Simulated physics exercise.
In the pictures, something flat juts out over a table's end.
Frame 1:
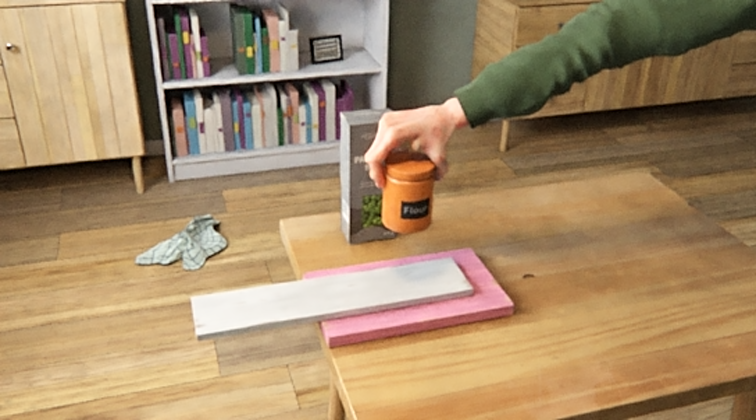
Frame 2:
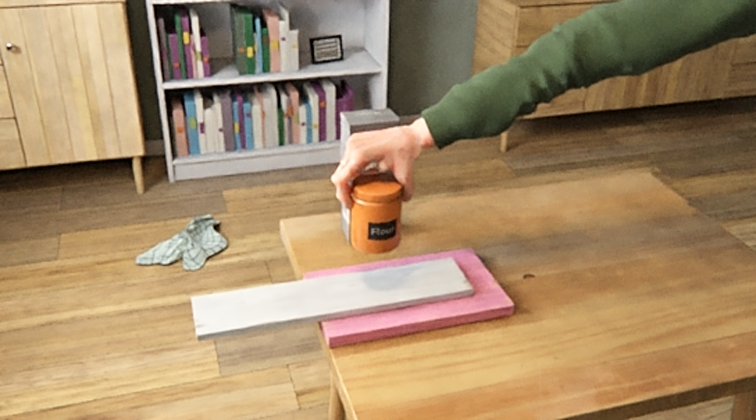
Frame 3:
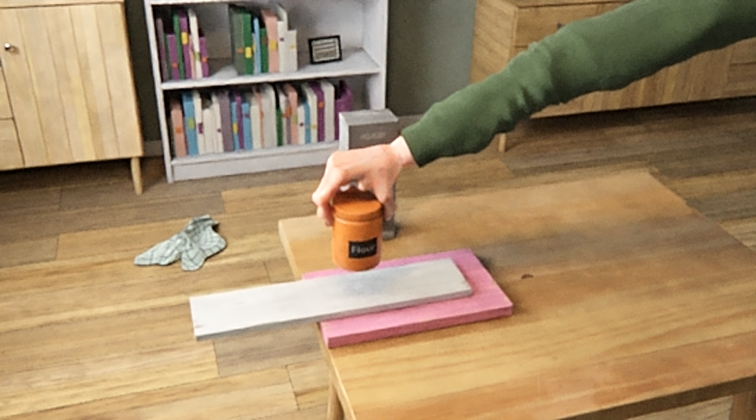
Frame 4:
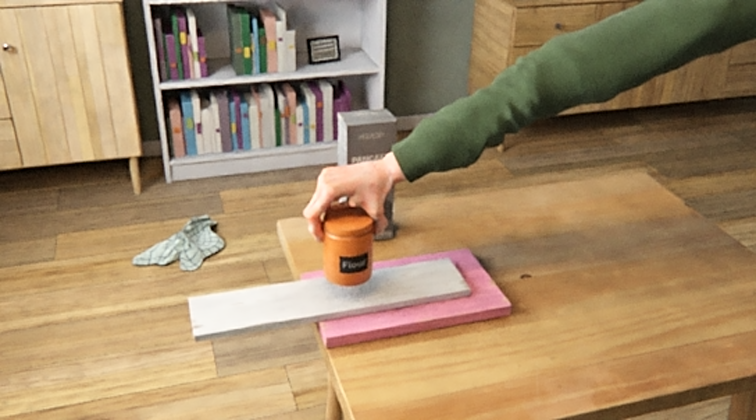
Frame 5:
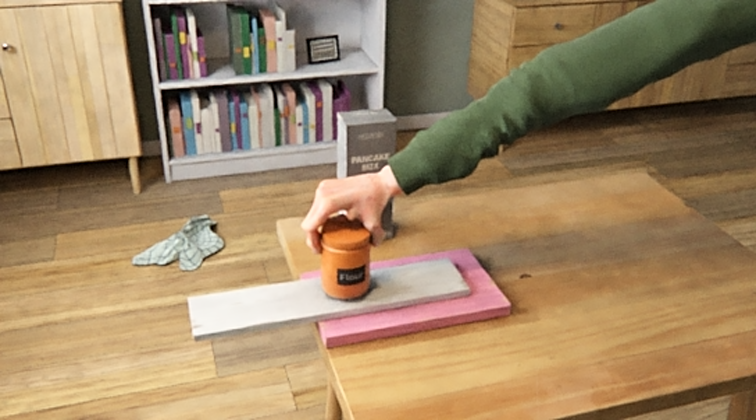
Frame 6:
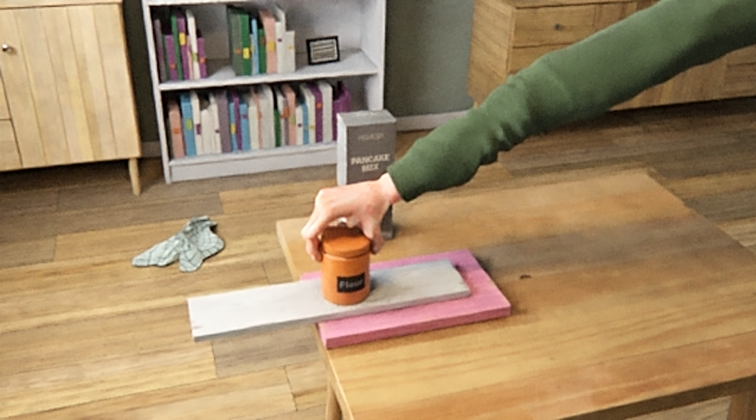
A hand in a green sleeve, reaching from the right, lowers an orange flour jar leftward and sets it on a white plank, keeping hold of the lid. The plank lies across a pink slab and juts left past the wooden table's end, with a grey pancake mix carton behind. The steady, slightly raised view shows a wood-floored room with a crumpled cloth, bookshelf and cabinets beyond.
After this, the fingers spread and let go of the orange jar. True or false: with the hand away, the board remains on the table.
True.
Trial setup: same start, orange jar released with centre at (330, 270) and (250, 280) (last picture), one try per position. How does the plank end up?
The first time it does not fall; the second time it drops.
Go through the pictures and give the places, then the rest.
In the first picture, on its way; orange jar (408, 192); grey carton (369, 177).
In the second picture, on its way; orange jar (376, 212); pink slab (406, 294).
In the third picture, on its way; orange jar (357, 230); white plank (333, 297).
In the fourth picture, on its way; orange jar (348, 245); grey carton (366, 178).
In the fifth picture, on its way; orange jar (346, 258); pink slab (403, 294).
In the sixth picture, in place under the hand; orange jar (346, 265); white plank (332, 298).
Then, 0.50 s after the last picture, nothing has stirred.
Then, 1.10 s after the last picture, orange jar resting near (346, 265).
At rest, all 4 in place. Seen from the same camera at the end, orange jar near (346, 265). The plank holds.
